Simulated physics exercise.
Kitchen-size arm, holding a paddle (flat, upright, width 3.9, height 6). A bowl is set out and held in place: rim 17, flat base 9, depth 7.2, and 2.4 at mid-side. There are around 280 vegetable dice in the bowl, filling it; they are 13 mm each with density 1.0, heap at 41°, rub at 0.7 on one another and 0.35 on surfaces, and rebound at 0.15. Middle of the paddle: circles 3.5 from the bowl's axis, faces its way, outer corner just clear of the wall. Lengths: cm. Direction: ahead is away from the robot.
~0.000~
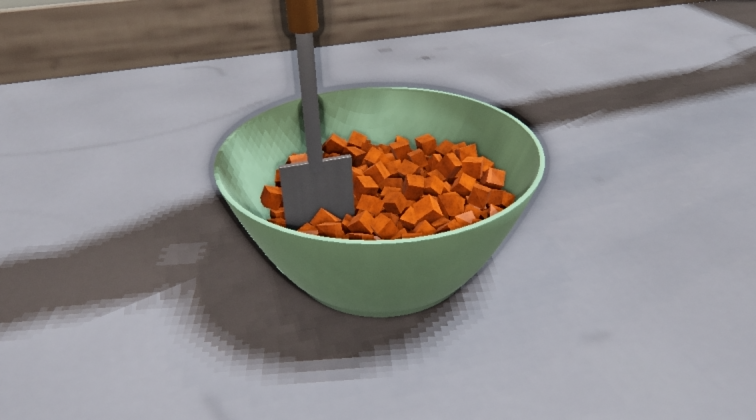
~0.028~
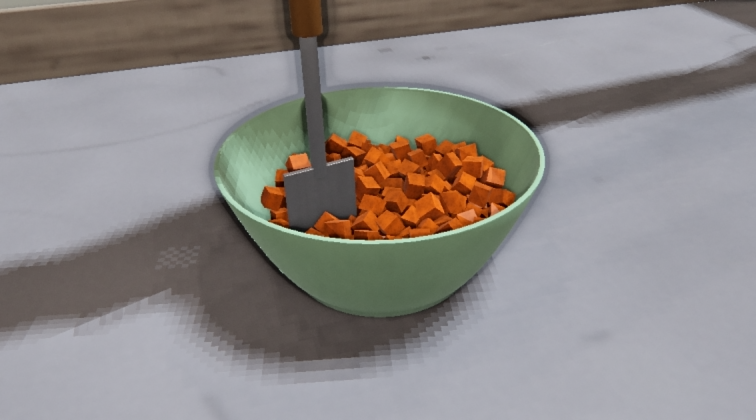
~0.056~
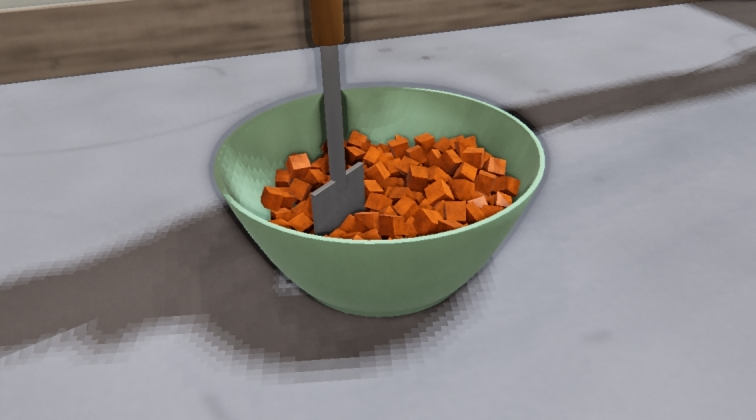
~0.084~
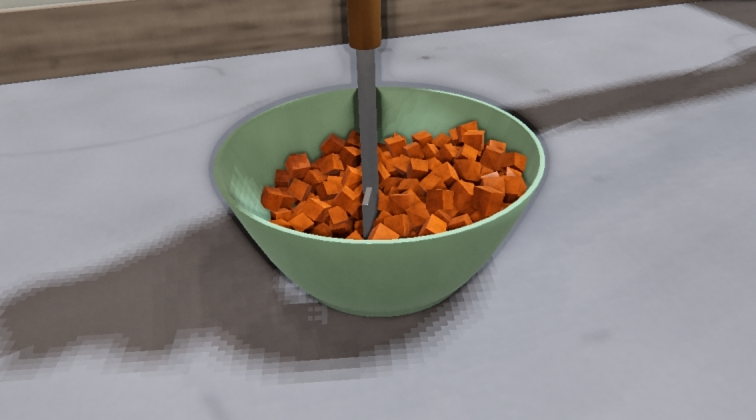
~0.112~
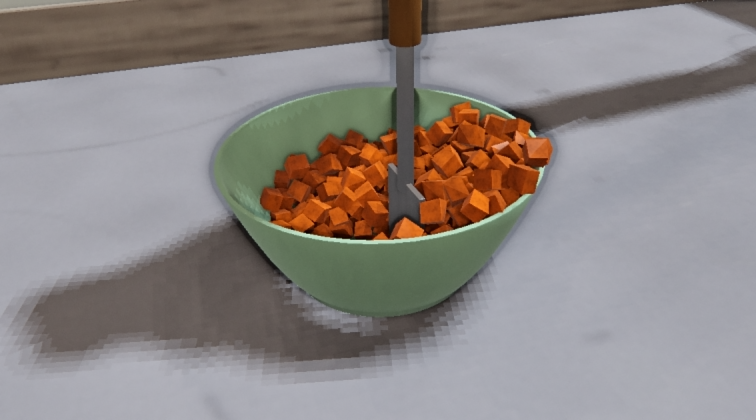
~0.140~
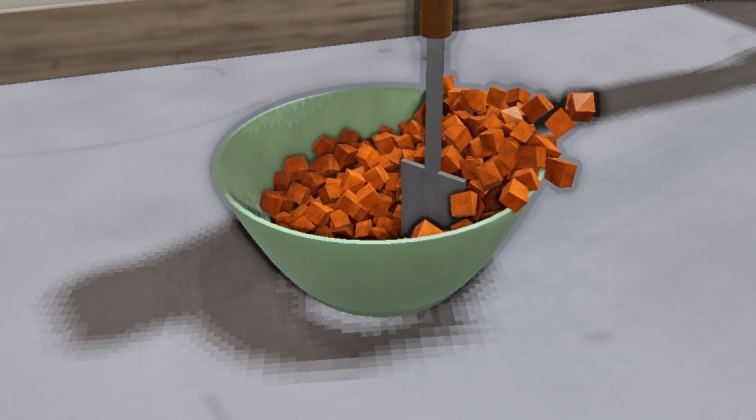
The clip opens on a paddle with a wooden handle standing at the left inside a green bowl of orange cubes. The paddle sweeps to the right through the cubes, its blade turning edge-on midway, and the cubes heap up at the right until several are beyond the rim.
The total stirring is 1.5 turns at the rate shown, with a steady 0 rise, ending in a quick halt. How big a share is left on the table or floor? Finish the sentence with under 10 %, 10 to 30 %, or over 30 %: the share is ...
The share is over 30 %.
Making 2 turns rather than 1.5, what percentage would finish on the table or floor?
Roughly 50 per cent would end up there.
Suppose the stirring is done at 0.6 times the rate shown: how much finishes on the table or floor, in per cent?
That gives some 30 percent.
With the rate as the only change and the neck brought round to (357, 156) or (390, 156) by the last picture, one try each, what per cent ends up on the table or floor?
Some 15 and 30 %.
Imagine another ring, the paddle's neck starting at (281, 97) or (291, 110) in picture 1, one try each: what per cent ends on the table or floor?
I'd guess some 45 and 55 percent.
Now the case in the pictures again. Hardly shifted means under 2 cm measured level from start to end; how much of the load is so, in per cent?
About 5 percent.
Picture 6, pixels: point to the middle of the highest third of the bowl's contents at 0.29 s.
Near (296, 128).
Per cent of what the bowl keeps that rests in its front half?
Close to 30 in a hundred.
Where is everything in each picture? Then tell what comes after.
In the first frame, paddle neck at (313, 135), 0° round; upper third of the load around (395, 188), from x 270 to 500, top at y 145; 278 in the bowl.
In the second frame, paddle neck at (317, 140), 10° round; upper third of the load around (395, 188), from x 270 to 500, top at y 145.
In the third frame, paddle neck at (336, 151), 38° round; upper third of the load around (414, 194), from x 270 to 505, top at y 145.
In the fourth frame, paddle neck at (369, 157), 67° round; upper third of the load around (439, 190), from x 270 to 515, top at y 130.
In the fifth frame, paddle neck at (405, 154), 96° round; upper third of the load around (463, 170), from x 270 to 540, top at y 115.
In the sixth frame, paddle neck at (433, 143), 125° round; upper third of the load around (476, 145), from x 270 to 580, top at y 85; 272 in the bowl, 6 in flight or on the tool.
After 0.29 s, 283° round, highest piece 11 above the table; 213 in the bowl, 12 on the table or floor, 53 in flight or on the tool.
After 0.44 s, 80° round, highest piece 10 above the table; 180 in the bowl, 76 on the table or floor, 22 in flight or on the tool.
After 0.72 s, 180° round, highest piece 6 above the table; 165 in the bowl, 113 on the table or floor.
After 1.42 s, 180° round, highest piece 6 above the table; 165 in the bowl, 113 on the table or floor.
At rest, 165 in the bowl, 113 on the table or floor. That is 41 % on the table or floor.
